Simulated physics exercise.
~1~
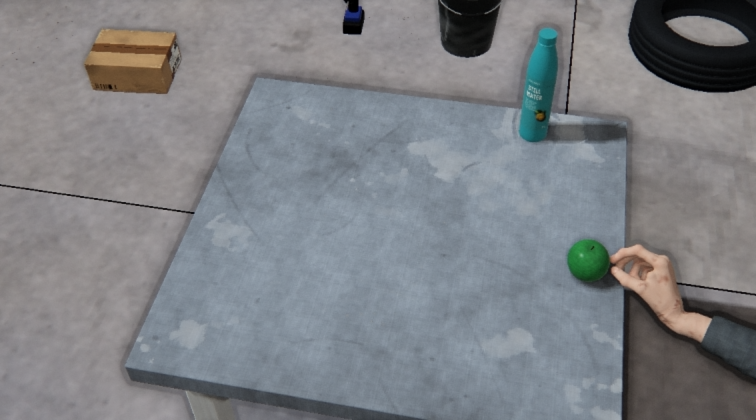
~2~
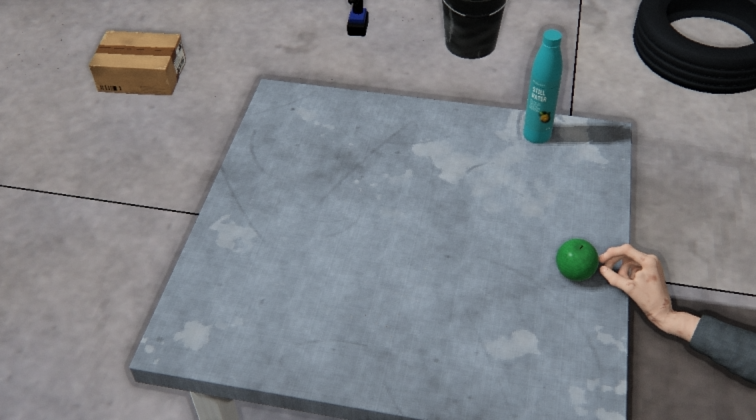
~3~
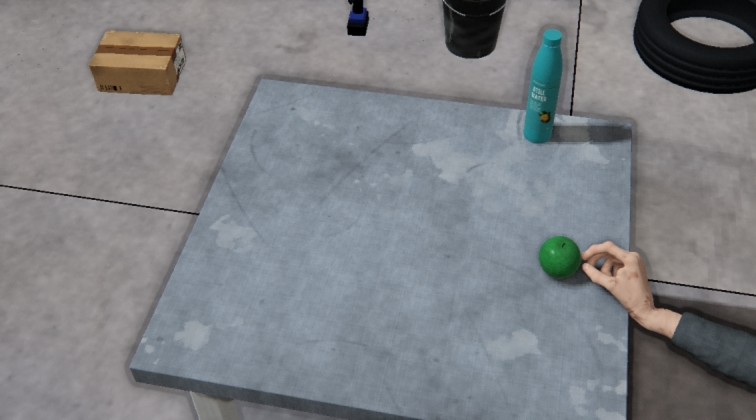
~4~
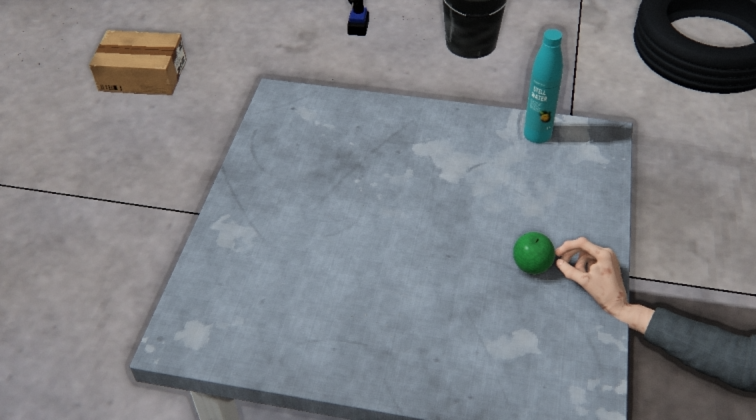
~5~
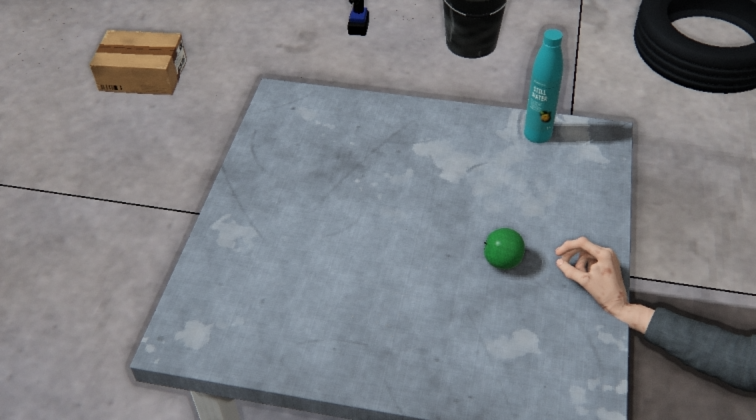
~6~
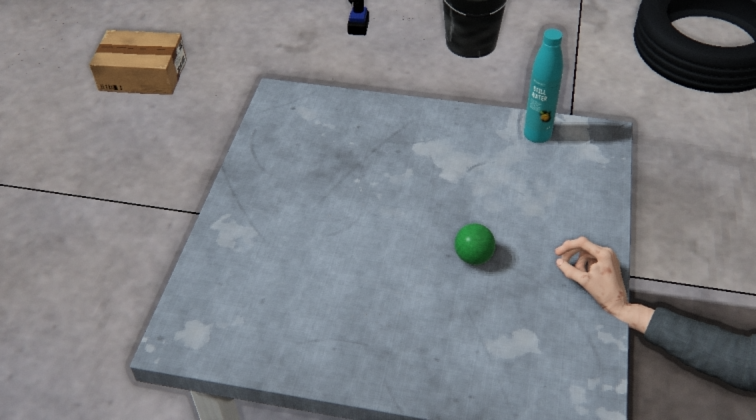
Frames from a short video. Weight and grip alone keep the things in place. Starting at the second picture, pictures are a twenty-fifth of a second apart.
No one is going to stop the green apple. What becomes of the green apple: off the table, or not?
Bet it clears the edge, honestly.
Then, 0.30 s later than the last frame, green apple moved well along near (277, 216).
Then, 0.70 s later than the last frame, green apple now off the table.
When it is over, off the table, green apple.
